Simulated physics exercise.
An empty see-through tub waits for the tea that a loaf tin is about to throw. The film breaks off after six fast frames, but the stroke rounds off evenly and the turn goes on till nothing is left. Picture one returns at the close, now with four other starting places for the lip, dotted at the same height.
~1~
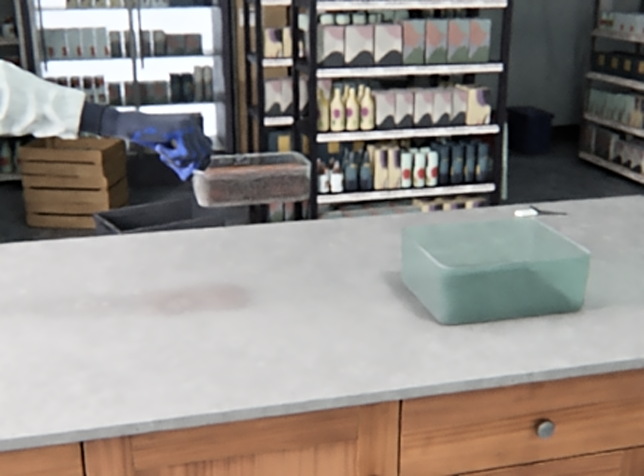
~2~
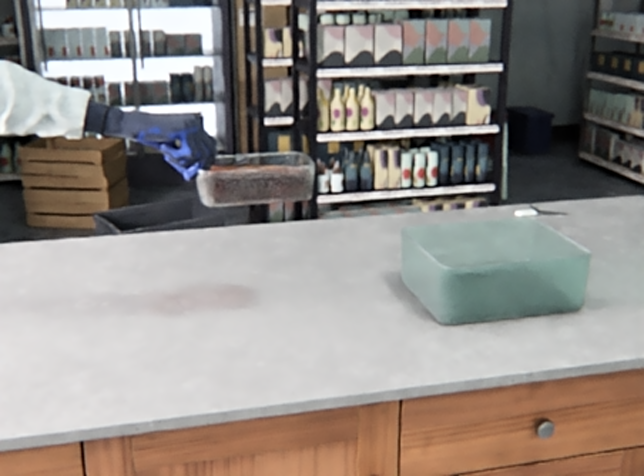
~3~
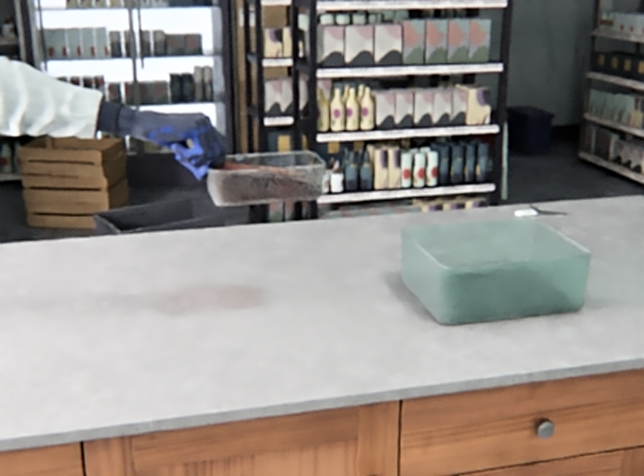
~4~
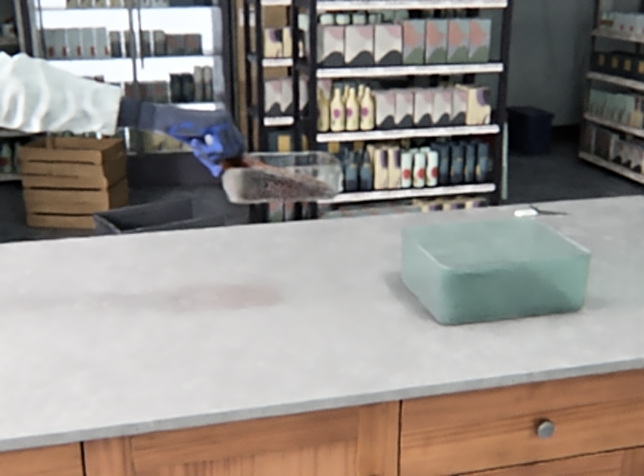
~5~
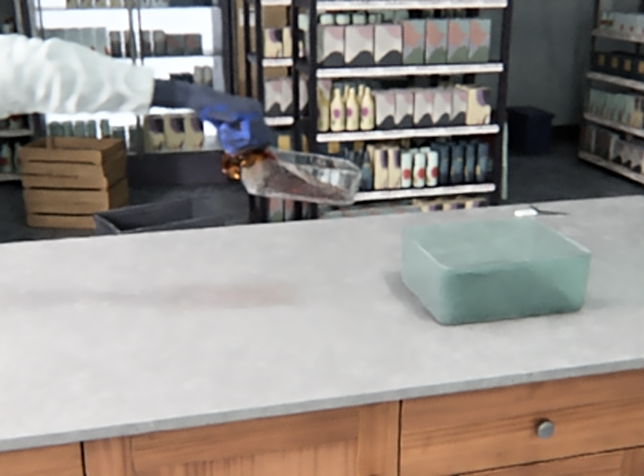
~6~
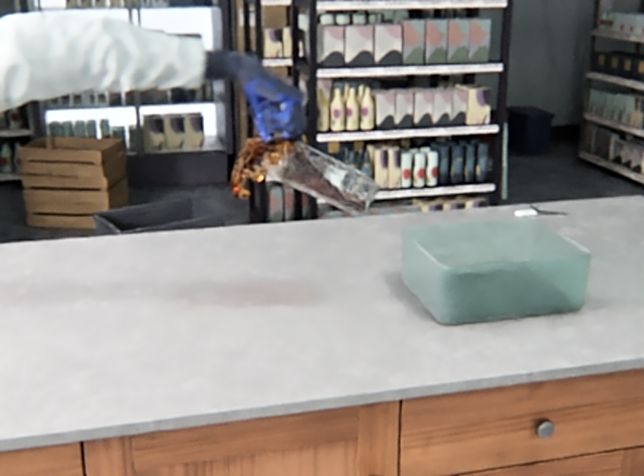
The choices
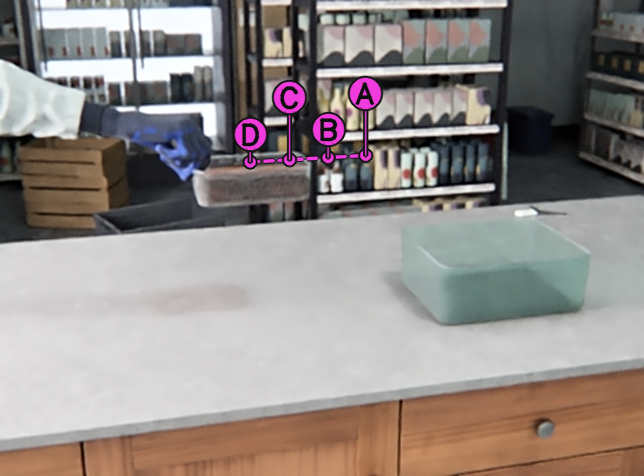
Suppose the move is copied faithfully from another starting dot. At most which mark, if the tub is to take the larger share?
Take B.
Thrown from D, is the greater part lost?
Yes, it does.
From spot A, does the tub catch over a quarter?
Yes, clearly.
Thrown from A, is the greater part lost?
No, not at all.
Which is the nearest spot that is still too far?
That is spot C.
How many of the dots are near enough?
Two of them.
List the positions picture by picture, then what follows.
Upright, lip at (304, 158); tub from (438, 323) to (581, 308); nothing has left yet.
Upright, lip at (308, 158); nothing has left yet.
Upright, lip at (318, 158); tea is over the rim, down to (211, 164).
Upright, lip at (335, 159); tea is over the rim, down to (220, 164).
Tipped about 11°, lip at (355, 166); tea is over the rim, down to (232, 172).
Tipped about 27°, lip at (373, 180); tea is over the rim, down to (236, 193).
On the marked copy, A at (365, 155); B at (328, 157); C at (289, 159); D at (250, 162).
If A is chosen, about 74 % lands in the tub, 16 % falls short and 10 % goes beside or beyond.
If B is chosen, about 68 % lands in the tub, 25 % falls short and 6 % goes beside or beyond.
If C is chosen, about 17 % lands in the tub, 80 % falls short and 3 % goes beside or beyond.
If D is chosen, about 1 % lands in the tub, 99 % falls short.
